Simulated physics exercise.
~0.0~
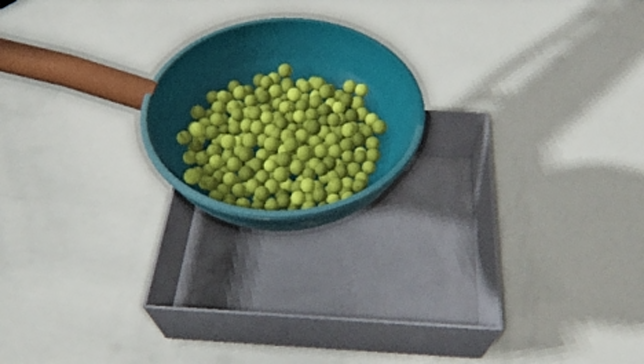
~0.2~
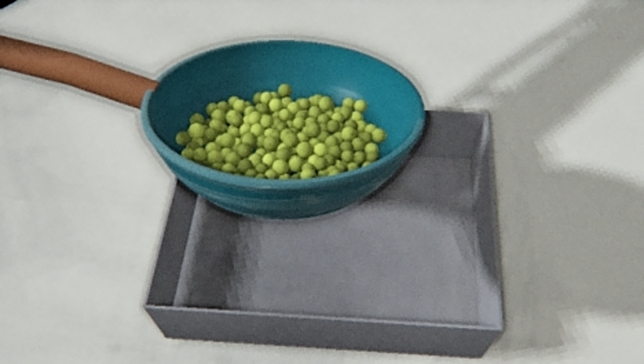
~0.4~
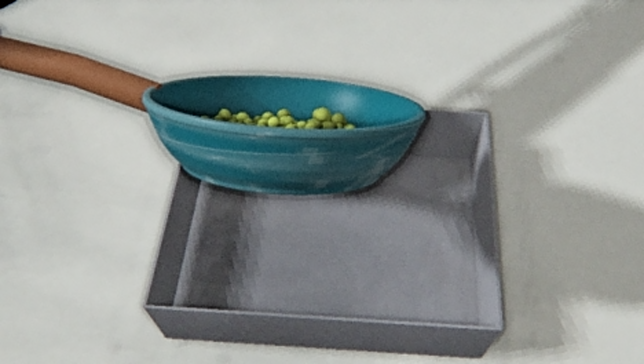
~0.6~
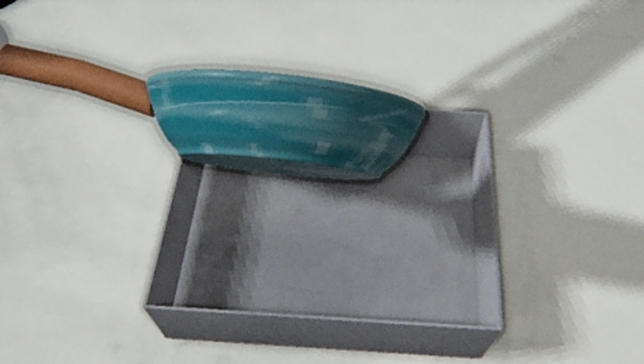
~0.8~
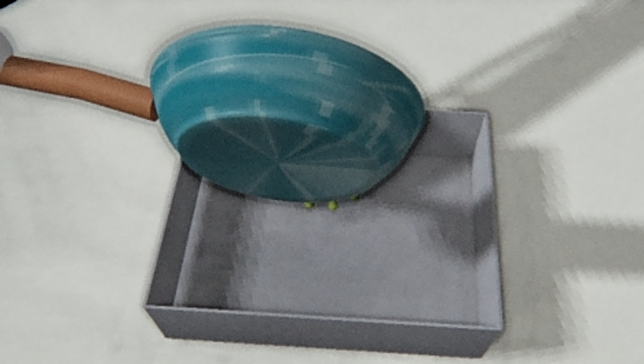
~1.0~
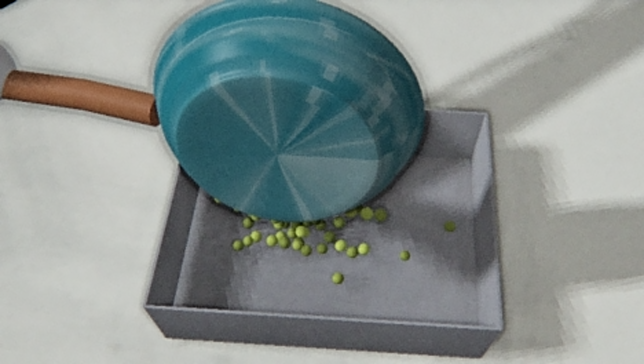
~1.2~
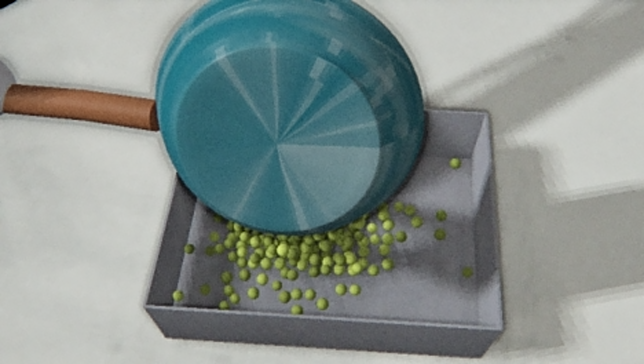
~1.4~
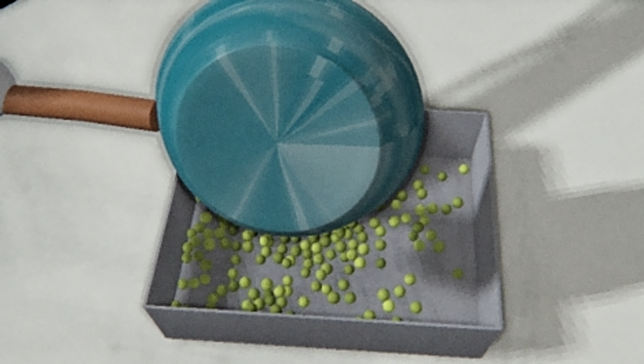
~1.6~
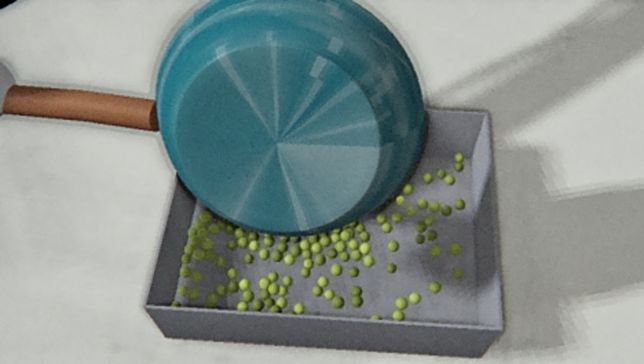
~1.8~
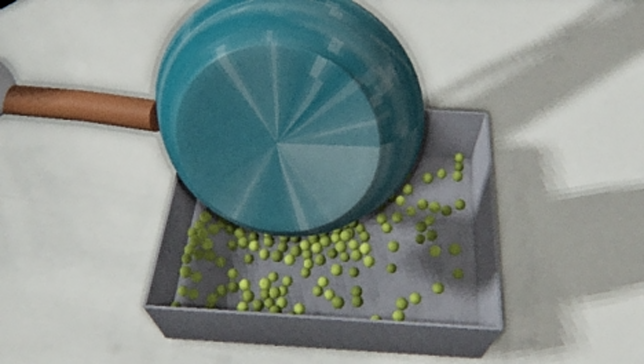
The clip shows a teal pan with a brown handle, full of green peas, tilting steadily over a grey rectangular tray until its underside faces the viewer. The peas spill out, roll and spread across the tray, then lie still beneath the tipped pan.
